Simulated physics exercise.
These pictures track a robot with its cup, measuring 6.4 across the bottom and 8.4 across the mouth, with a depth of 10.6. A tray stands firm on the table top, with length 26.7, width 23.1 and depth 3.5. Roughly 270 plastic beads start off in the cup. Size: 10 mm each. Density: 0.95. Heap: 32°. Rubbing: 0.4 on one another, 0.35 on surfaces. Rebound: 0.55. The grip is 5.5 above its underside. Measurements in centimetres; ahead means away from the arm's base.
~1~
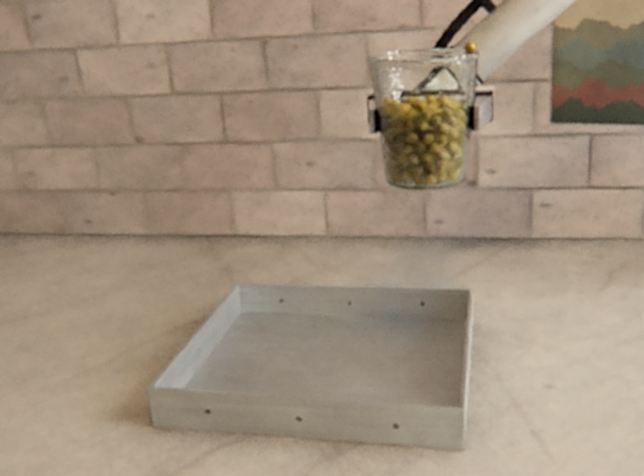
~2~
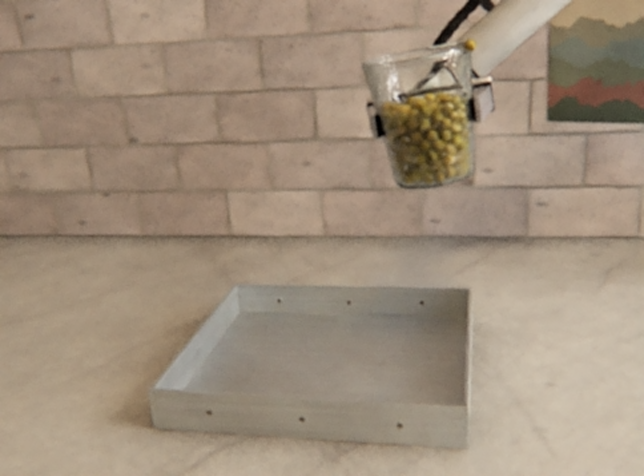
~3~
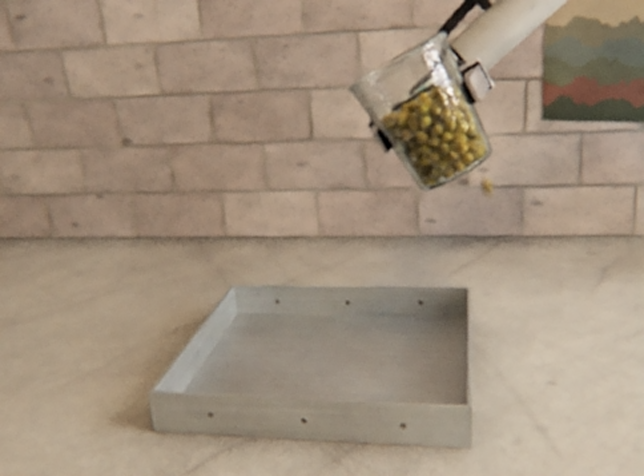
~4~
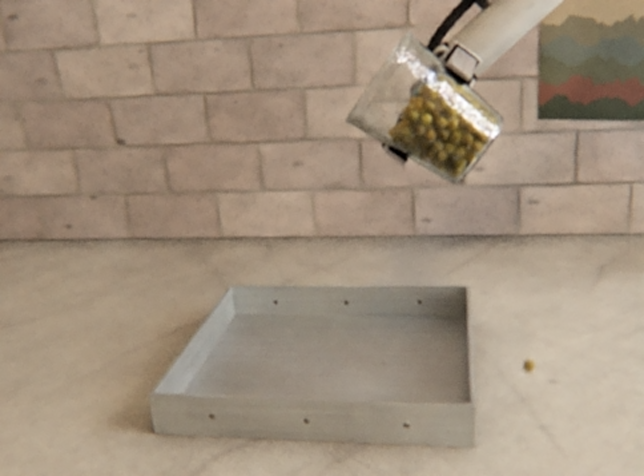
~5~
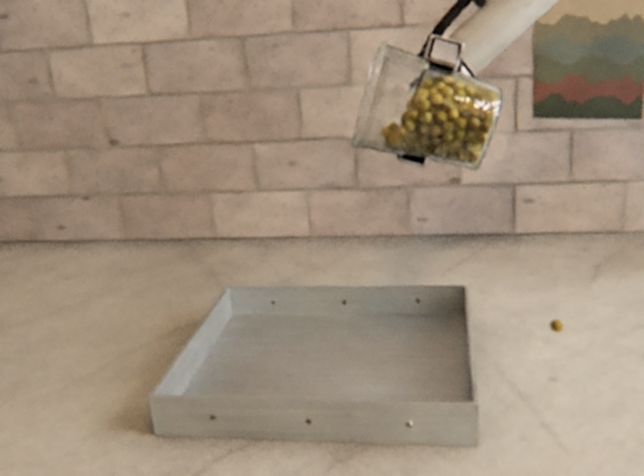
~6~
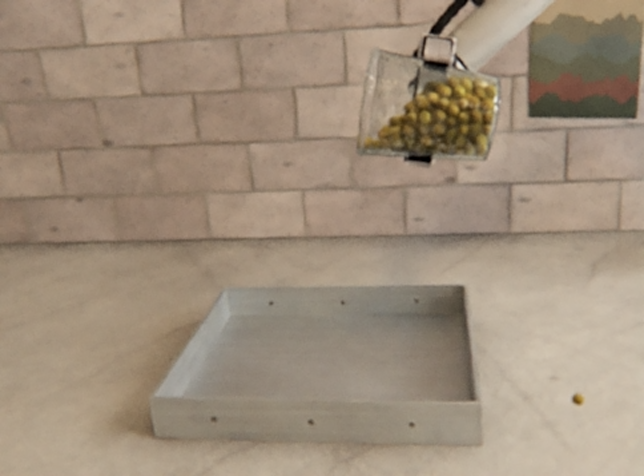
A robot arm tips a clear cup of beads sideways, and one bead drops onto the table.
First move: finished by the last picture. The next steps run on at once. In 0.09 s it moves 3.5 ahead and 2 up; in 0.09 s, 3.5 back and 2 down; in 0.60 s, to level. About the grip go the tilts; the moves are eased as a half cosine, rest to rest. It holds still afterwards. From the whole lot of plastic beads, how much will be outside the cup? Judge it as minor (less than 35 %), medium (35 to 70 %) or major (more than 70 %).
Major, more than 70 %.
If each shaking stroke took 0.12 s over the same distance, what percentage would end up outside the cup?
It would be some 55 %.
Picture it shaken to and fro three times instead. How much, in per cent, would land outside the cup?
About 90 %.
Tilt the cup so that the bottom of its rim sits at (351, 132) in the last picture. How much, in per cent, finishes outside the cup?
I'd say close to 55 per cent.
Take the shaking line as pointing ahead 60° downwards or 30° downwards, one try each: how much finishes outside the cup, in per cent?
Estimates, in order: 15 % then 35 %.
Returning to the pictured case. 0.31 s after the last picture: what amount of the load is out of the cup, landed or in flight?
Share gone by then: Close to 80 %.
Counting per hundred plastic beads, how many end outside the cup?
Some 85 per cent.
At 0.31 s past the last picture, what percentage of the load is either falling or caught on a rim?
Some 26 percent.
Then, 0.31 s after the last picture, tilted 70° forward, highest piece 24 above the table; 147 in the tray, 51 in the cup, 1 on the table or floor, 71 in flight or on a rim.
Then, 0.62 s after the last picture, tilted 12° forward, highest piece 24 above the table; 216 in the tray, 47 in the cup, 7 on the table or floor.
Then, 0.98 s after the last picture, level, highest piece 23 above the table; 216 in the tray, 47 in the cup, 7 on the table or floor.
Then, 2.03 s after the last picture, level, highest piece 23 above the table; 216 in the tray, 47 in the cup, 7 on the table or floor.
Final count, 216 in the tray, 47 in the cup, 7 on the table or floor. That is 83 % outside the cup.
